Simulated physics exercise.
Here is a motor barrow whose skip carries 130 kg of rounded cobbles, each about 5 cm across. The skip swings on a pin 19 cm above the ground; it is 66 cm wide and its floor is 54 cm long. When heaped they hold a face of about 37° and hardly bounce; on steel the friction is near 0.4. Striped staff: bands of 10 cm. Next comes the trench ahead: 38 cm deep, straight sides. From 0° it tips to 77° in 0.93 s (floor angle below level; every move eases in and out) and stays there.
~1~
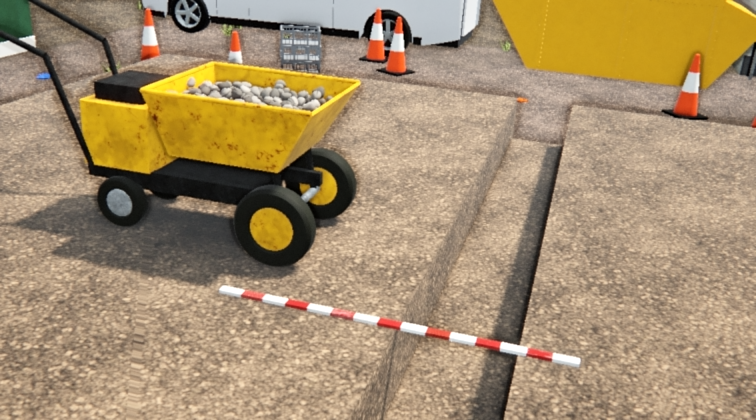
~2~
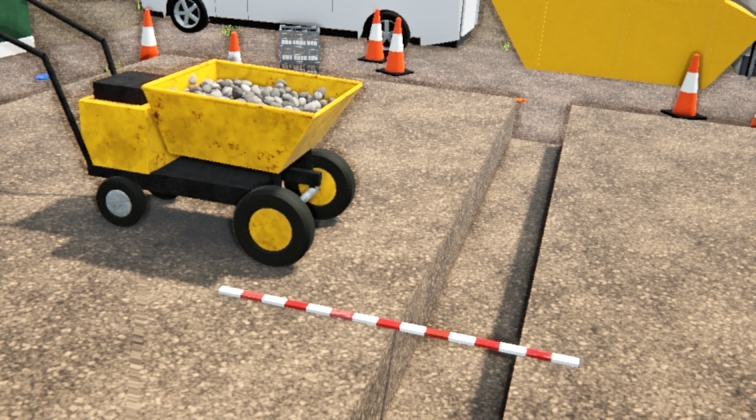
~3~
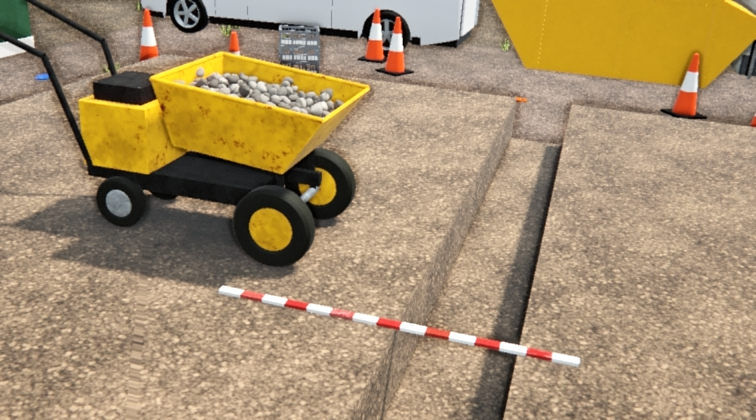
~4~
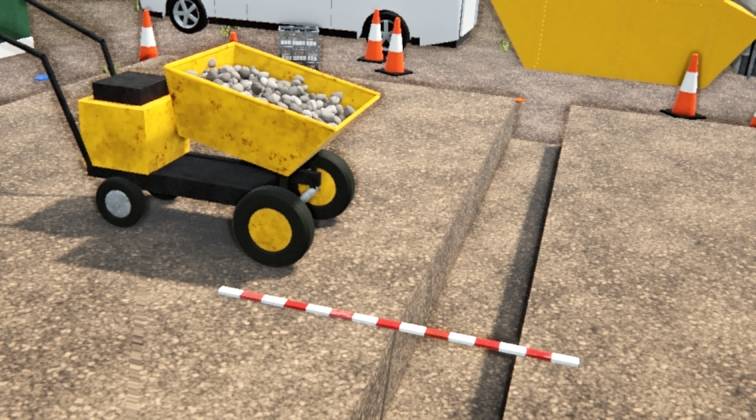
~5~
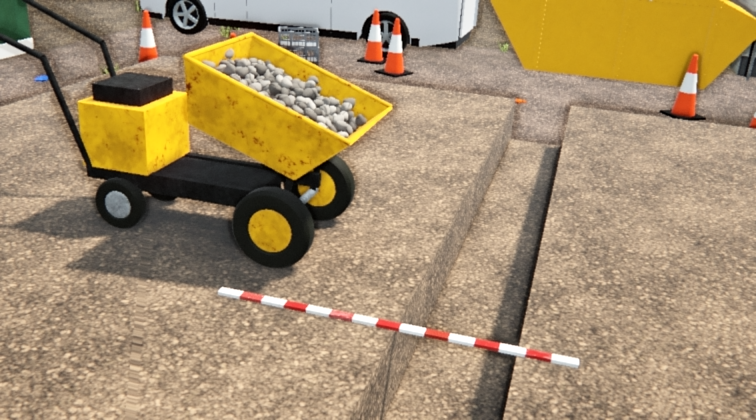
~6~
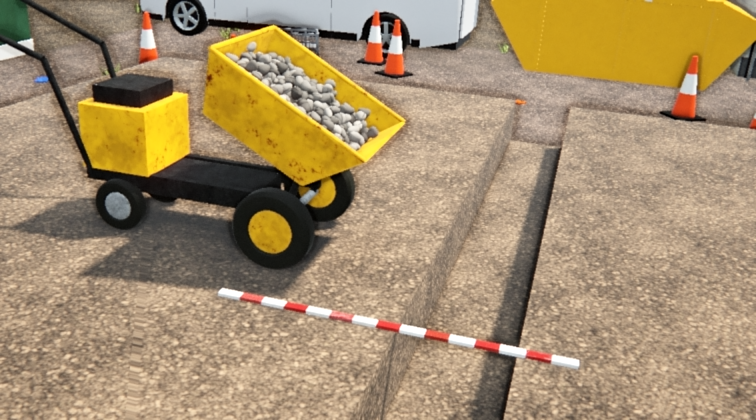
The yellow skip of a small motor barrow, loaded with rounded grey cobbles, starts out level beside a narrow trench with a red-and-white striped staff lying across it. Its back end rises, slowly then faster, until the skip slopes steeply down to the right, the cobbles still inside and the wheels unmoved.
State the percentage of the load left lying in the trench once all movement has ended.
The share left there is about 98 per cent.
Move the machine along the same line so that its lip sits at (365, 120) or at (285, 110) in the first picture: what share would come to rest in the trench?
Near 90 per cent from the first place, 65 from the second.
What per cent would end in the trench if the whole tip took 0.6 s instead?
100 per cent.
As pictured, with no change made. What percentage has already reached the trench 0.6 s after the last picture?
Roughly 40 percent of the load.
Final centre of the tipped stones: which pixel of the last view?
(475, 331).
Then, 0.3 s after the last picture the floor is at 65°, 100 % in the skip; the foremost stones are at (404, 204).
Then, 0.6 s after the last picture the floor is at 77°, 60 % in the skip, 2 % short of the trench, 38 % in the trench; the foremost stones are at (503, 339).
Then, 1.0 s after the last picture the floor is at 77°, 23 % in the skip, 3 % short of the trench, 74 % in the trench; the foremost stones are at (524, 343).
Then, 2.9 s after the last picture the floor is at 77°, 0 % in the skip, 2 % short of the trench, 98 % in the trench; the foremost stones are at (525, 347).
